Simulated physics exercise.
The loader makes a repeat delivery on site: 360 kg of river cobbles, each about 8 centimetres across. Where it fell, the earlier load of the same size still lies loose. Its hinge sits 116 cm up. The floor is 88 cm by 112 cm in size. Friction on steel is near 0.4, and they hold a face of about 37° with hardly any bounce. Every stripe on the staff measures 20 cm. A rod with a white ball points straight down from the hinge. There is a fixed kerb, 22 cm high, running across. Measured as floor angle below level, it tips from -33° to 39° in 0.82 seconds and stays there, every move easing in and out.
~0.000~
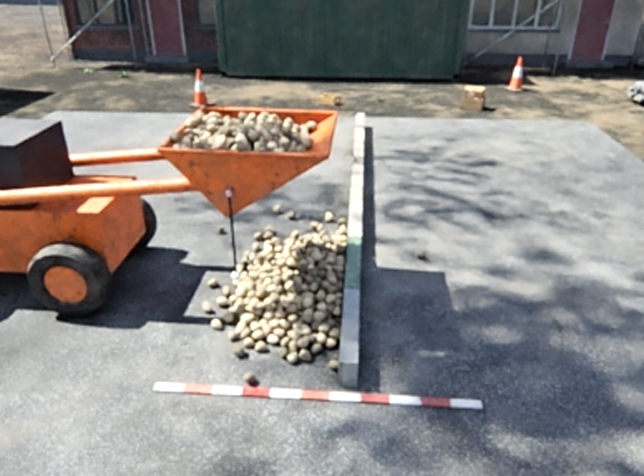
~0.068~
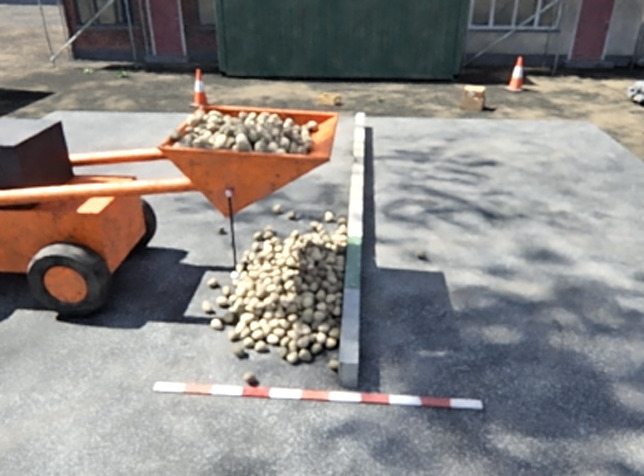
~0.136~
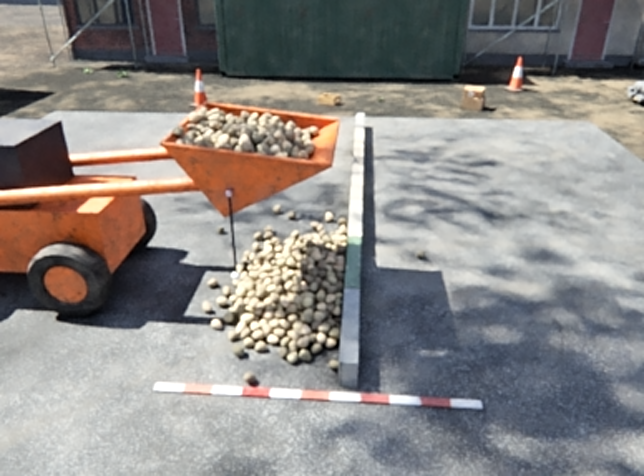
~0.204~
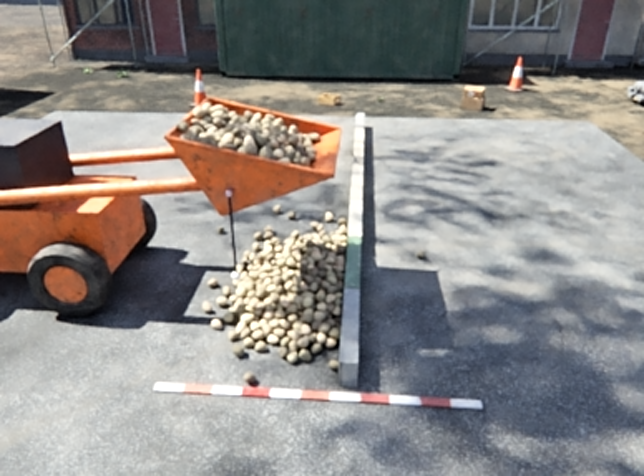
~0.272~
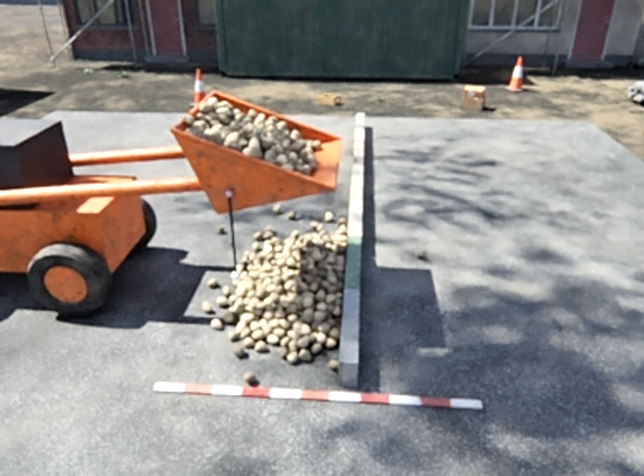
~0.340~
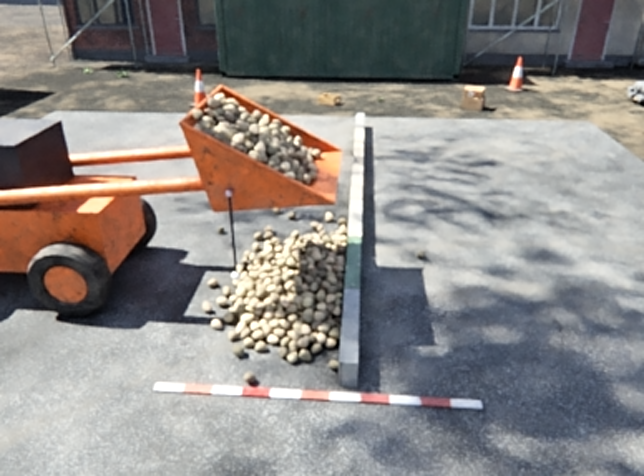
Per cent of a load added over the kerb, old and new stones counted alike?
Some 50 %.
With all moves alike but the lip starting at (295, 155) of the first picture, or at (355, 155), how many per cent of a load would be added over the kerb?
I'd expect near 15 per cent first and near 80 per cent next.
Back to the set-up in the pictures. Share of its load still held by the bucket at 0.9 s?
75 %.
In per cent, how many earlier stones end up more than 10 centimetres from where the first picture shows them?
Close to 0 per cent.
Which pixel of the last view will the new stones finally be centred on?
Centre: Approx. (359, 282).
After 0.6 s the floor is at 28°; in per cent of one load, 100 in the bucket, 100 on this side of the kerb; the foremost stones are at (352, 274).
After 0.9 s the floor is at 39°; in per cent of one load, 75 in the bucket, 125 on this side of the kerb; the foremost stones are at (357, 260).
After 1.3 s the floor is at 39°; in per cent of one load, 17 in the bucket, 161 on this side of the kerb, 22 over the kerb; the foremost stones are at (424, 288).
After 3.8 s the floor is at 39°; in per cent of one load, 0 in the bucket, 150 on this side of the kerb, 50 over the kerb; the foremost stones are at (557, 281). Net gain over the kerb, 50.
